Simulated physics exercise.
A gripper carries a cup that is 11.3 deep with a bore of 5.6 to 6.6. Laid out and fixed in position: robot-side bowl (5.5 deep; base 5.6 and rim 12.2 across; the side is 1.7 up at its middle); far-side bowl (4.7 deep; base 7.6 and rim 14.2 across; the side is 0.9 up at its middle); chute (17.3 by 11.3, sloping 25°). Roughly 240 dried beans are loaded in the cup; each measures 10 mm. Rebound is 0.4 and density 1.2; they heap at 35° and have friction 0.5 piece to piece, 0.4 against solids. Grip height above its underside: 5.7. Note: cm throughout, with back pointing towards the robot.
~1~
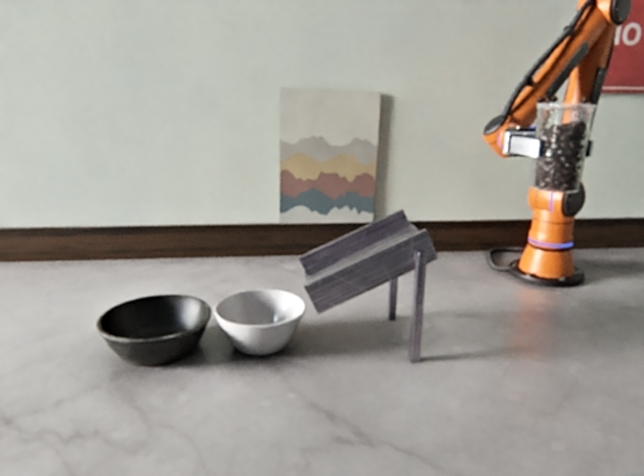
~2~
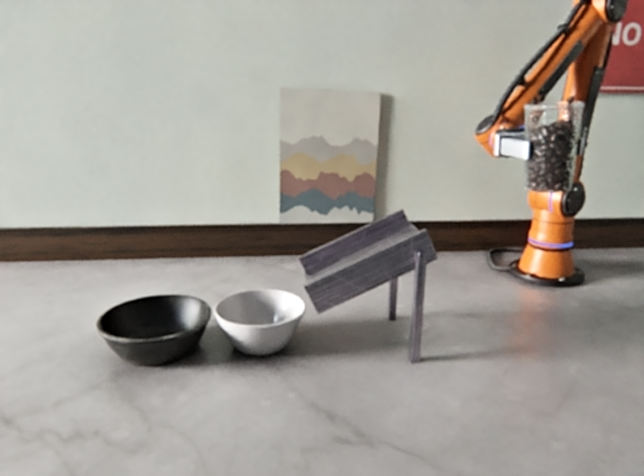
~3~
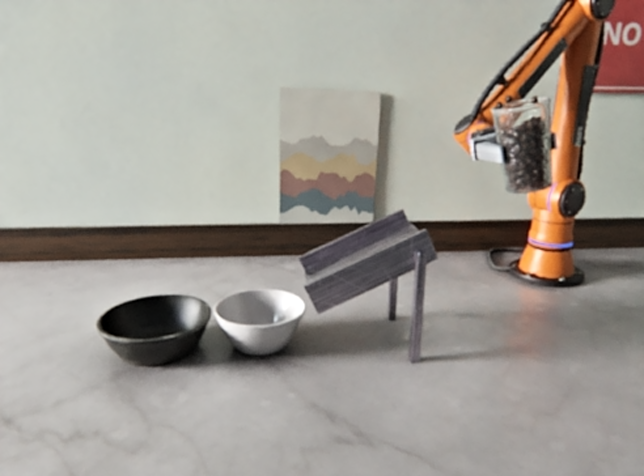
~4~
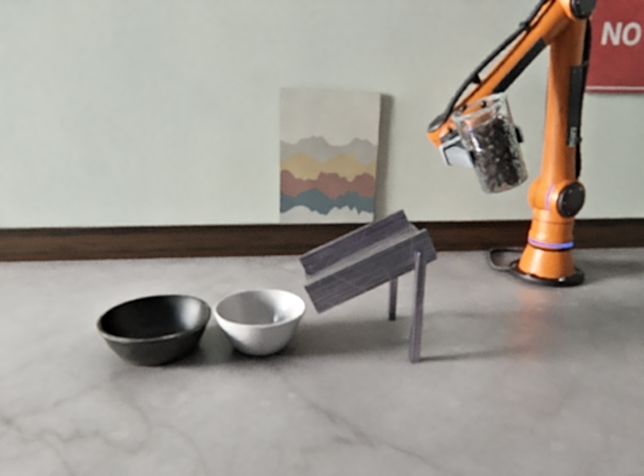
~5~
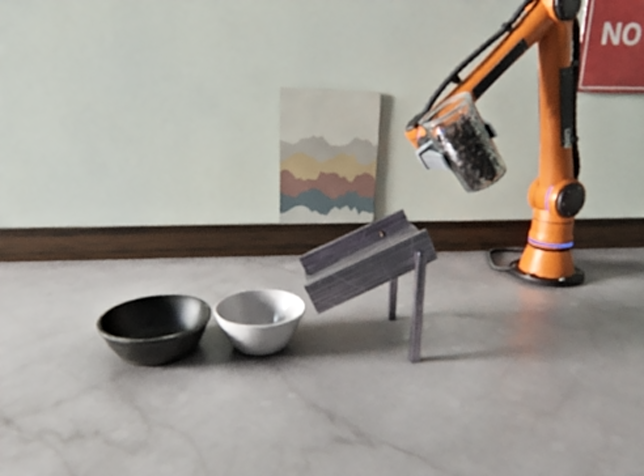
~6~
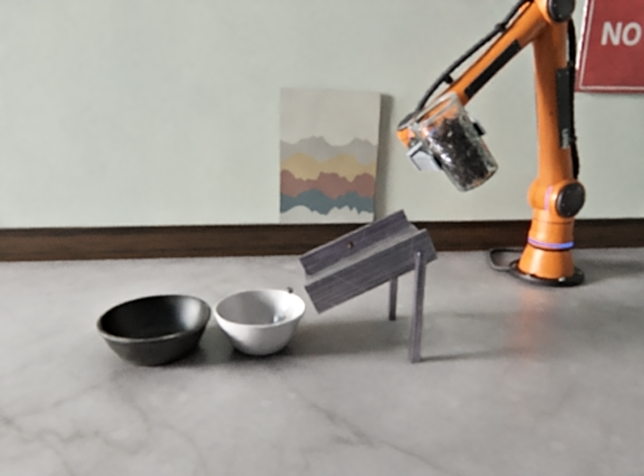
An orange robot arm at the right swings a clear cup of dark beans leftward and tilts it toward a sloping grey chute, and a few beans slide down the chute. The chute stands on thin legs on a grey marbled surface, with a white bowl and a black bowl to its left. A fixed, level view shows a layered-wave picture against the pale wall and part of a red sign.
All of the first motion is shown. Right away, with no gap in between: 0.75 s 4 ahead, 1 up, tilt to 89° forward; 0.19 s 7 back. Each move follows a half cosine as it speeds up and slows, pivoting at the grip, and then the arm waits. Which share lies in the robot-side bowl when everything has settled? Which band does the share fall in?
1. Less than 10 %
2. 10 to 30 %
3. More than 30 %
(2) 10 to 30 %.
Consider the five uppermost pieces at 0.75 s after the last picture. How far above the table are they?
I'd put it near 32 cm.
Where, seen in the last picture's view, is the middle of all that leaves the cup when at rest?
Near pixel (257, 341).
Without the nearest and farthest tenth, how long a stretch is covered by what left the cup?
The stretch runs around 30 cm.
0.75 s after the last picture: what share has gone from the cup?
0 %.
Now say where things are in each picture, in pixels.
The first frame shows cup middle at (560, 148), level; upper third of the load around (563, 133), from x 540 to 585, top at y 100; 244 in the cup.
The second frame shows cup middle at (551, 148), tilted 4° forward; upper third of the load around (552, 133), from x 530 to 575, top at y 100.
The third frame shows cup middle at (525, 147), tilted 13° forward; upper third of the load around (525, 132), from x 500 to 545, top at y 100.
The fourth frame shows cup middle at (492, 146), tilted 26° forward; upper third of the load around (491, 133), from x 450 to 520, top at y 105; 243 in the cup, 1 on the chute or in flight.
The fifth frame shows cup middle at (466, 146), tilted 35° forward; upper third of the load around (464, 133), from x 380 to 500, top at y 115; 242 in the cup, 2 on the chute or in flight.
The sixth frame shows cup middle at (456, 145), tilted 39° forward; upper third of the load around (453, 134), from x 290 to 490, top at y 115; 242 in the cup, 1 in the robot-side bowl, 1 on the chute or in flight.
Then, 0.38 s after the last picture, tilted 64° forward, highest piece 32 above the table; 242 in the cup, 2 in the robot-side bowl.
Then, 0.75 s after the last picture, tilted 89° forward, highest piece 32 above the table; 238 in the cup, 2 in the robot-side bowl, 4 on the chute or in flight.
Then, 1.14 s after the last picture, tilted 89° forward, highest piece 30 above the table; 189 in the cup, 13 in the robot-side bowl, 3 on the table or floor, 39 on the chute or in flight.
Then, 2.19 s after the last picture, tilted 89° forward, highest piece 30 above the table; 187 in the cup, 47 in the robot-side bowl, 10 on the table or floor.
Final count, 187 in the cup, 47 in the robot-side bowl, 10 on the table or floor. That is 19 % in the robot-side bowl.
